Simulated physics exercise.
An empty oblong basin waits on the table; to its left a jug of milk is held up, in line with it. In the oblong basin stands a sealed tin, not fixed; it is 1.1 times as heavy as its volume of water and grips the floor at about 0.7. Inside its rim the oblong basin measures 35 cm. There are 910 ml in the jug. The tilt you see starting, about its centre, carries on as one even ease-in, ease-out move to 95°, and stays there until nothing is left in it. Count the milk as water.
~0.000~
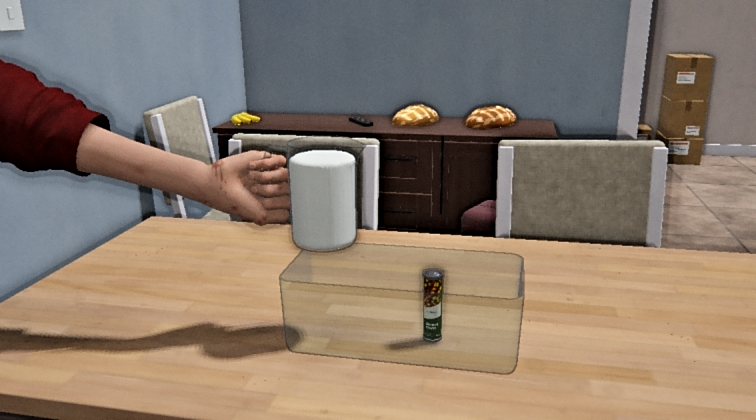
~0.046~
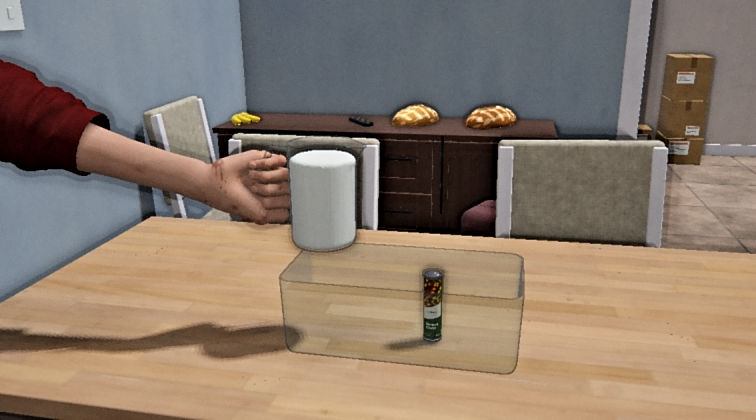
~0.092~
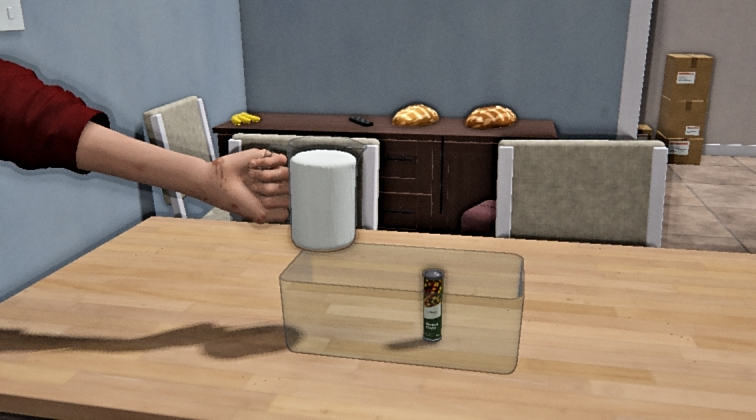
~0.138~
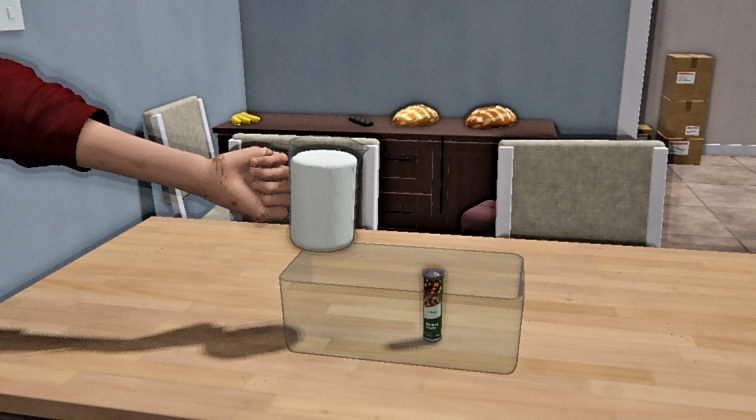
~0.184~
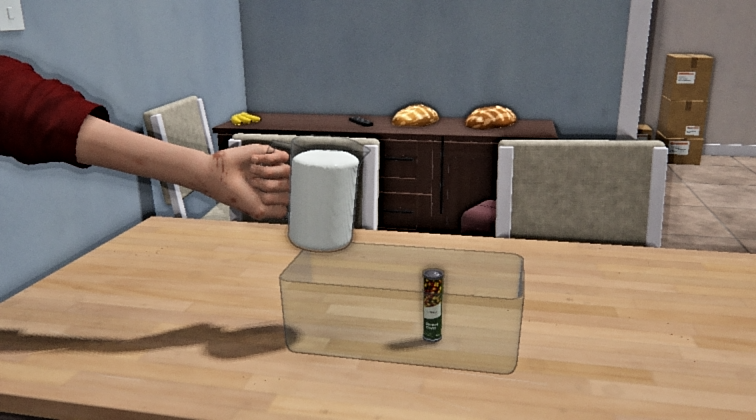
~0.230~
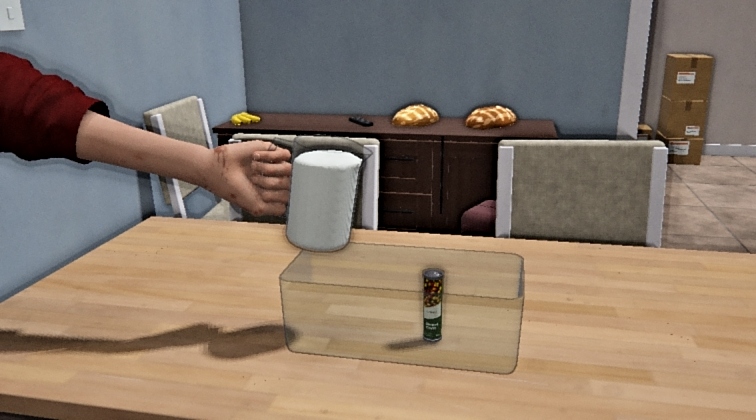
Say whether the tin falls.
It topples.
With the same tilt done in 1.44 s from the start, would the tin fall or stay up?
Then it falls.
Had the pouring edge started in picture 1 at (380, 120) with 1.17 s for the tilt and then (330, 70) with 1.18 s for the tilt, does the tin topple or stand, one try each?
First it stays up; then it falls.
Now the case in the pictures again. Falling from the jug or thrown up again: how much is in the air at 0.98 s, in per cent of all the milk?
Some 12 per cent.
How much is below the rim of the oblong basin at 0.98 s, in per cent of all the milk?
Some 30 per cent.
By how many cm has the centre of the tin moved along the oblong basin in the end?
Some 7.0 cm.
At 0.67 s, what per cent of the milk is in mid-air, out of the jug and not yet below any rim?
Some 7 per cent.
Then, 0.67 s in, the tilt is 57° and 92 per cent is still to pour; the tin stands where it began.
Then, 0.98 s in, the tilt is 89° and 57 per cent is still to pour; the tin stands where it began.
Then, 1.32 s in, the tilt is 95° and 17 per cent is still to pour; the tin lies on its side.
Then, 1.68 s in, the tilt is 95° and 5 per cent is still to pour; the tin lies on its side.
Finally, the tin lies on its side.
